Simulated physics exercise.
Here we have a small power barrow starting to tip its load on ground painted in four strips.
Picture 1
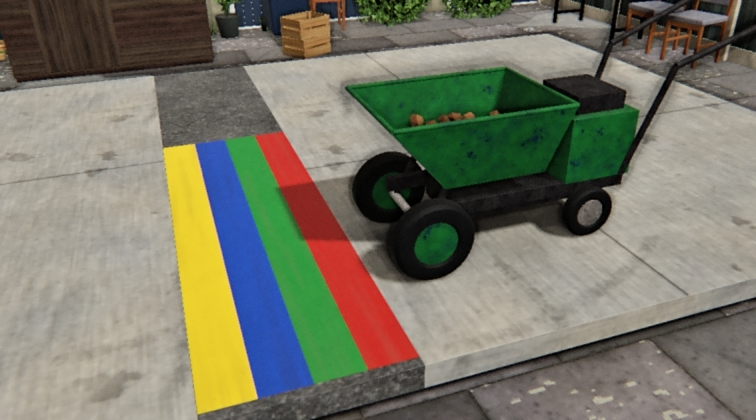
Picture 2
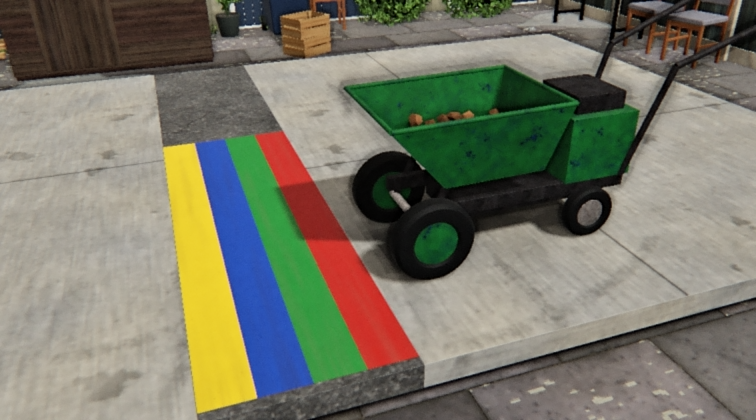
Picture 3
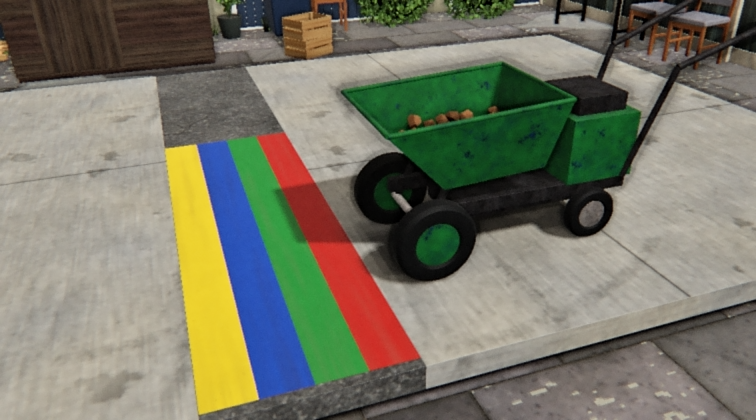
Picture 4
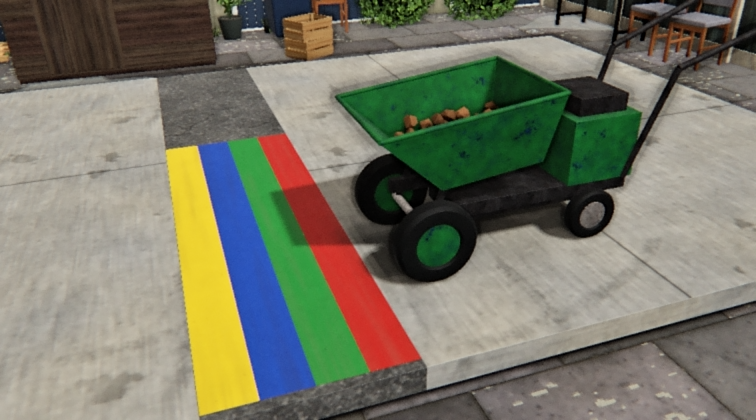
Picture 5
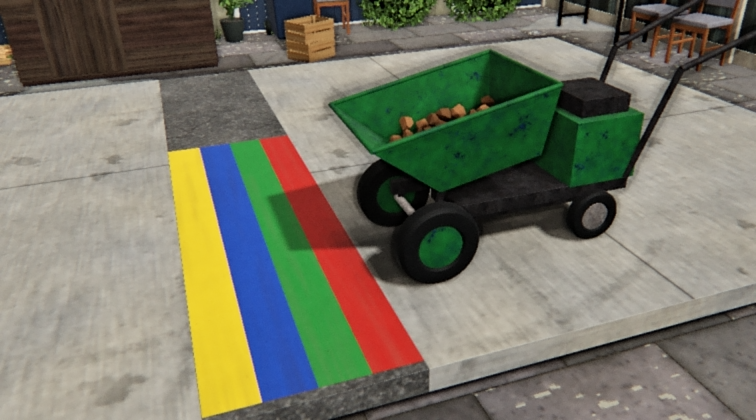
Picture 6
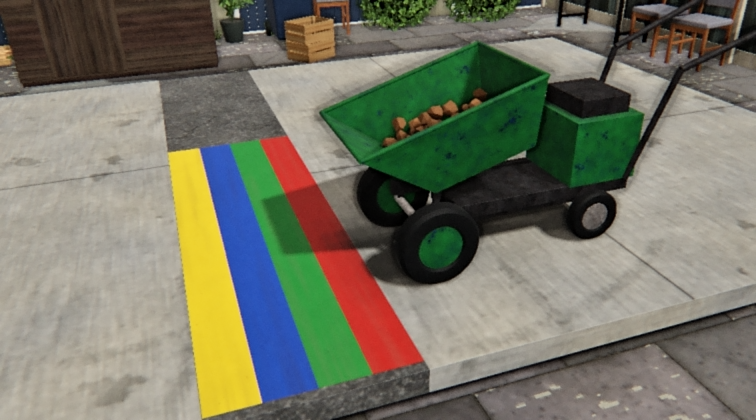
On a paved terrace seen from slightly above, chairs, a wooden crate, plants and a dark wooden cabinet stand along the back. A green power barrow with black wheels and handles, its skip holding brown clods, stands right of four painted strips, yellow, blue, green and red from left to right. The skip starts level, then tilts steadily forward to the left, its rear rising, while the wheels stay in place.
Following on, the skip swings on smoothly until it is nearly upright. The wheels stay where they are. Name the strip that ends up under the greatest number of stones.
That would be the blue strip.
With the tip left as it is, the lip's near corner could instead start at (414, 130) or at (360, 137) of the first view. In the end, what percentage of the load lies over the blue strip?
Some 40 in a hundred, then some 30 in a hundred.
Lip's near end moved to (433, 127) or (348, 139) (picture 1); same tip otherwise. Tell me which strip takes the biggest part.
I would say green the first time, then the yellow strip the next.
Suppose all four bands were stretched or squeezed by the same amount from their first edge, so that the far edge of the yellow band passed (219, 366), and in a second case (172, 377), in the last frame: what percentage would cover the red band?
The first gives around 0 %, the second around 0 %.
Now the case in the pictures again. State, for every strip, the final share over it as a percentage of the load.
Red strip 0 %, green strip 20 %, blue strip 40 %, yellow strip 20 %.
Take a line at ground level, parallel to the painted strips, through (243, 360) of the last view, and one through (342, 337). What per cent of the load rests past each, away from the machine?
In turn 20 and 80 in a hundred.
Shortly afterwards, skip tipped steeply; the whole lot in the skip.
Next, skip tipped right over; the bulk in the skip; a little over the green strip; a little over the blue strip.
Some moments later, skip tipped right over; near a quarter in the skip; near a quarter over the green strip; near half over the blue strip; near a quarter over the yellow strip; only a few off the paint.
In the end, skip tipped right over; near a quarter in the skip; none at all over the red strip; near a quarter over the green strip; near half over the blue strip; near a quarter over the yellow strip; only a few off the paint.
